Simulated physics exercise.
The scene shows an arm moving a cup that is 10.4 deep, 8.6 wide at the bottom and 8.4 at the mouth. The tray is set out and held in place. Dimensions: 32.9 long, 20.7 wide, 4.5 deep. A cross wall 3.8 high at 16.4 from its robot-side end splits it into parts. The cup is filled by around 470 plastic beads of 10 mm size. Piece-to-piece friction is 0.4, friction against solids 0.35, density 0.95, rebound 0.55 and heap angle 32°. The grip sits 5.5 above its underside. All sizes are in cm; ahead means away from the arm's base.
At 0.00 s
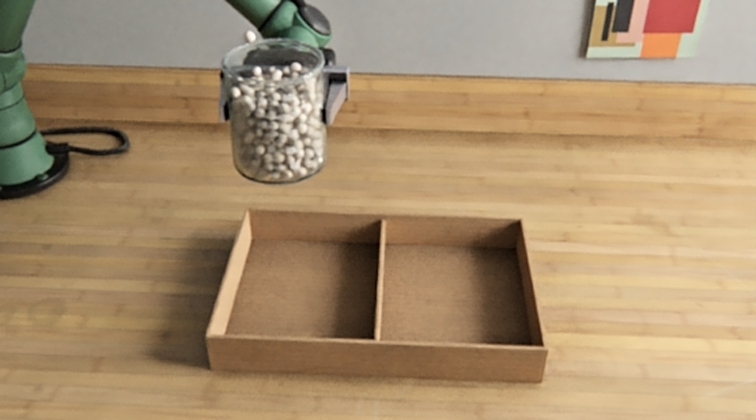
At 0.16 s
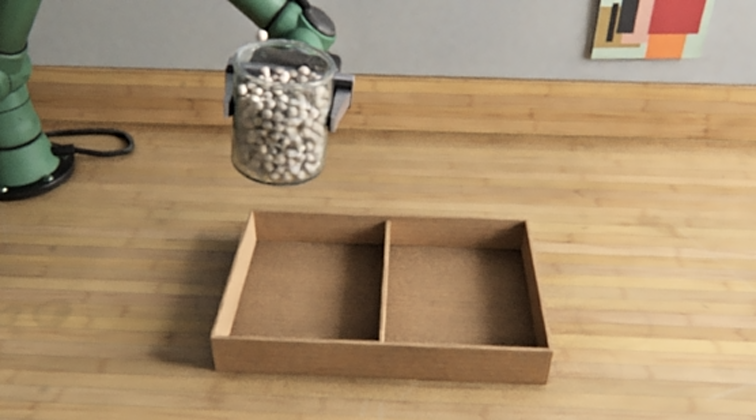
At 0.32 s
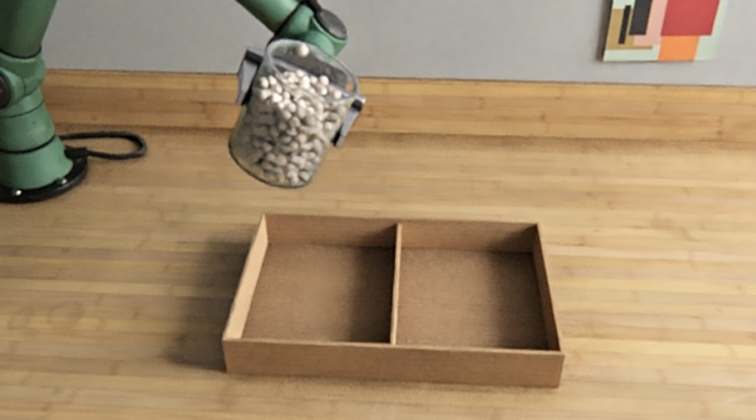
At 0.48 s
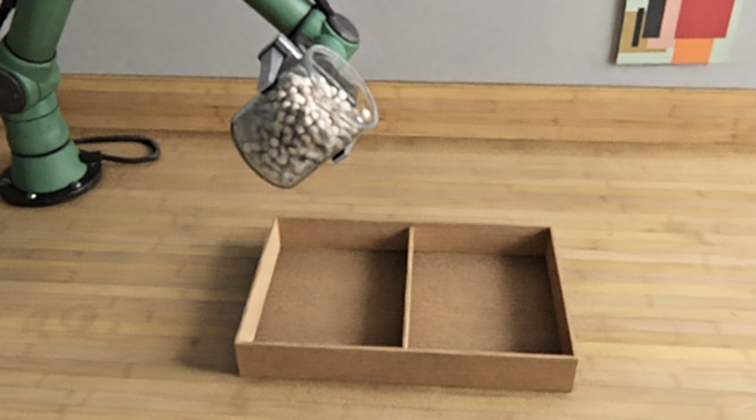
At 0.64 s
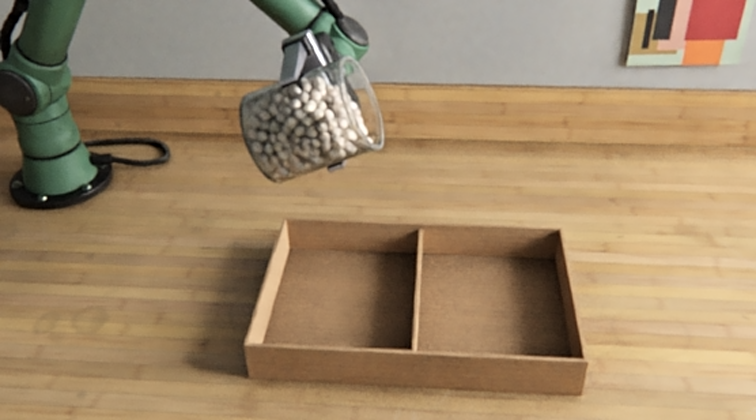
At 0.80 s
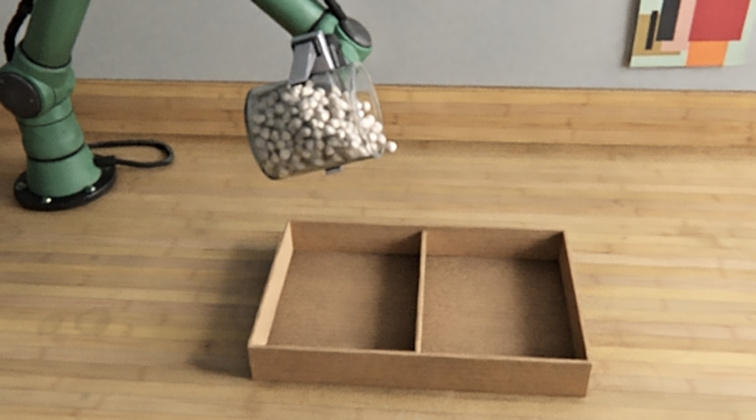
Clear cup of pale beads, gripped by a green robot arm, tilting steeply rightward above an empty two-part brown tray.
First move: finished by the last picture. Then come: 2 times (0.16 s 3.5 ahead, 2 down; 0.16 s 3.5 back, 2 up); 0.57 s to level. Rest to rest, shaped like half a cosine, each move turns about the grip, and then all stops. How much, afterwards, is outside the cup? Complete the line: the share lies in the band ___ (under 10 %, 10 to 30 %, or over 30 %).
The share lies in the band 10 to 30 %.
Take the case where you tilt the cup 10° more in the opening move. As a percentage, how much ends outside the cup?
Estimate: Close to 40 in a hundred.
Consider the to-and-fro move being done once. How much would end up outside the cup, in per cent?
My guess is near 10 per cent.
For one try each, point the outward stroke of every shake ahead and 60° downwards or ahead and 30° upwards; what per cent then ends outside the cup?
First try some 5 %, second try some 35 %.
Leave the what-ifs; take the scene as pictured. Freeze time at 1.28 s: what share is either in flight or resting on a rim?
About 1 %.
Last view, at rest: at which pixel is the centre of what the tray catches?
About (467, 315).
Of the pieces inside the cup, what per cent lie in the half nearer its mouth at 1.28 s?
Mouth half share: Roughly 40 %.
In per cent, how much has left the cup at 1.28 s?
About 10 in a hundred parts are out by then.
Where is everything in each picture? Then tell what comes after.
The first frame shows cup middle at (277, 113), level; upper third of the load around (277, 98), from x 235 to 320, top at y 35; 470 in the cup.
The second frame shows cup middle at (281, 114), tilted 7° forward; upper third of the load around (280, 100), from x 240 to 320, top at y 35.
The third frame shows cup middle at (292, 117), tilted 26° forward; upper third of the load around (288, 102), from x 240 to 340, top at y 50.
The fourth frame shows cup middle at (303, 120), tilted 48° forward; upper third of the load around (298, 105), from x 240 to 365, top at y 75.
The fifth frame shows cup middle at (312, 121), tilted 67° forward; upper third of the load around (302, 104), from x 250 to 365, top at y 80.
The sixth frame shows cup middle at (315, 123), tilted 74° forward; upper third of the load around (299, 107), from x 255 to 390, top at y 85; 470 in the cup.
After 1.28 s, tilted 74° forward, highest piece 25 above the table; 427 in the cup, 27 in the far-side part, 13 in the robot-side part, 3 in flight or on a rim.
After 1.77 s, tilted 28° forward, highest piece 28 above the table; 390 in the cup, 55 in the far-side part, 24 in the robot-side part, 1 in flight or on a rim.
After 2.21 s, level, highest piece 28 above the table; 390 in the cup, 56 in the far-side part, 24 in the robot-side part.
After 3.26 s, level, highest piece 28 above the table; 390 in the cup, 56 in the far-side part, 24 in the robot-side part.
At rest, 390 in the cup, 56 in the far-side part, 24 in the robot-side part. That is 17 % outside the cup.
